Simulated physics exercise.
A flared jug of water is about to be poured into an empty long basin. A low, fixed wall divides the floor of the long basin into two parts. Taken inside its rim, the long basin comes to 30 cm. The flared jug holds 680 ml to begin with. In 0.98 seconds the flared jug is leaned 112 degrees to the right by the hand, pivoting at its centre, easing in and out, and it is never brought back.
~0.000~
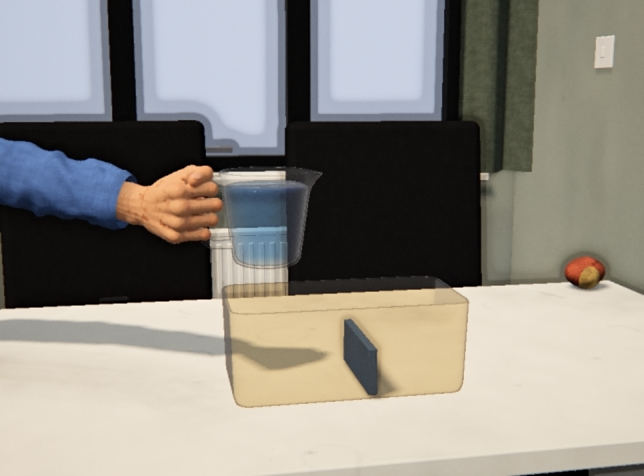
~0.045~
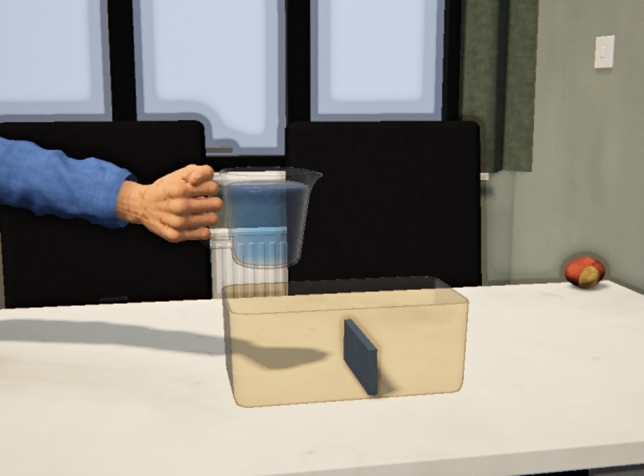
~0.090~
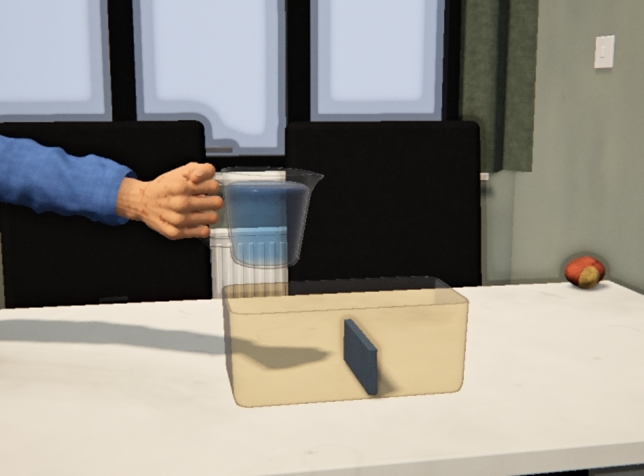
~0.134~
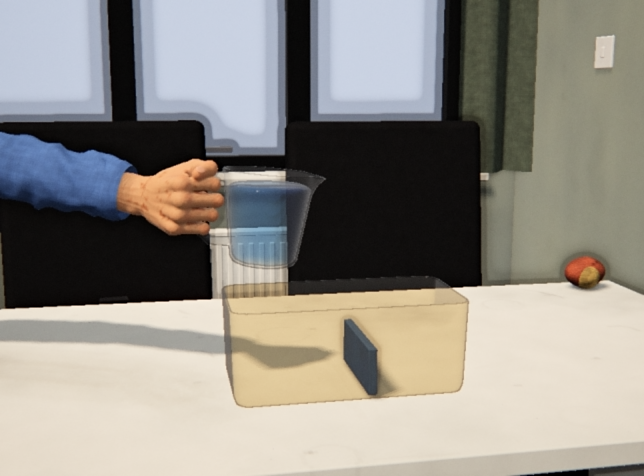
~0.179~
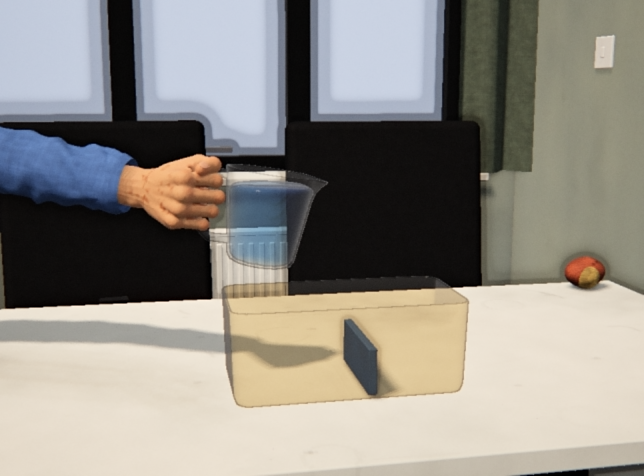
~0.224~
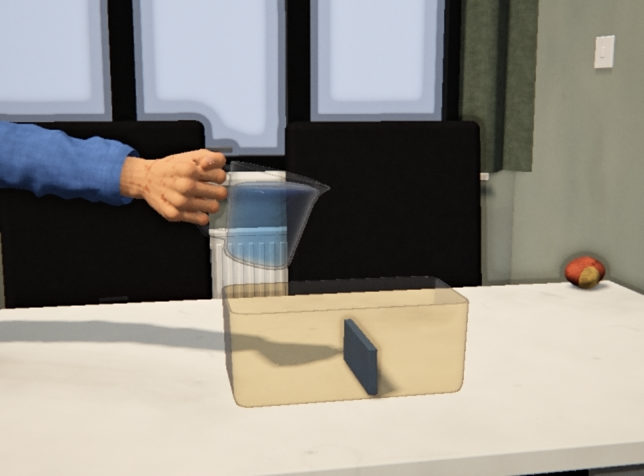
A hand in a blue sleeve slowly tilting a clear flared jug of water rightward above an empty long basin on a table.
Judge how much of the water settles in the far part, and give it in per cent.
Some 44 per cent settles in the far part.
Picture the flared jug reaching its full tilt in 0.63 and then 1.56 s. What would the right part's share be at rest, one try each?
In turn about 30 and 60 per cent.
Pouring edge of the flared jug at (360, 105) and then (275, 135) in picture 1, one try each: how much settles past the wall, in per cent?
Respectively 80 and 0 %.
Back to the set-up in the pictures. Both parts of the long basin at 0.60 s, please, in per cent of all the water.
Left side near 1, right side near 12.
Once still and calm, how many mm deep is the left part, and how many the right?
Depths: Left near 16 mm, right near 18 mm.
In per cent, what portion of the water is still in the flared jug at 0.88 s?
Around 10 in a hundred.
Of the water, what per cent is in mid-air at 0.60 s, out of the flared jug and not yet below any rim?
About 20 per cent.
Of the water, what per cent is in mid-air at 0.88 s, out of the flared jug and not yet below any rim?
8 in a hundred, give or take.
Then, 0.60 s in, the tilt is 76° and 67 per cent is still to pour, 1 is left of the wall and 13 right of it.
Then, 0.88 s in, the tilt is 109° and 10 per cent is still to pour, 38 is left of the wall and 44 right of it.
Then, 1.17 s in, the tilt is 112° and 0 per cent is still to pour, 55 is left of the wall and 44 right of it.
Then, 1.48 s in, the tilt is 112° and 0 per cent is still to pour, 55 is left of the wall and 44 right of it.
Finally, 55 per cent lies left of the wall, 44 right of it and 1 outside.
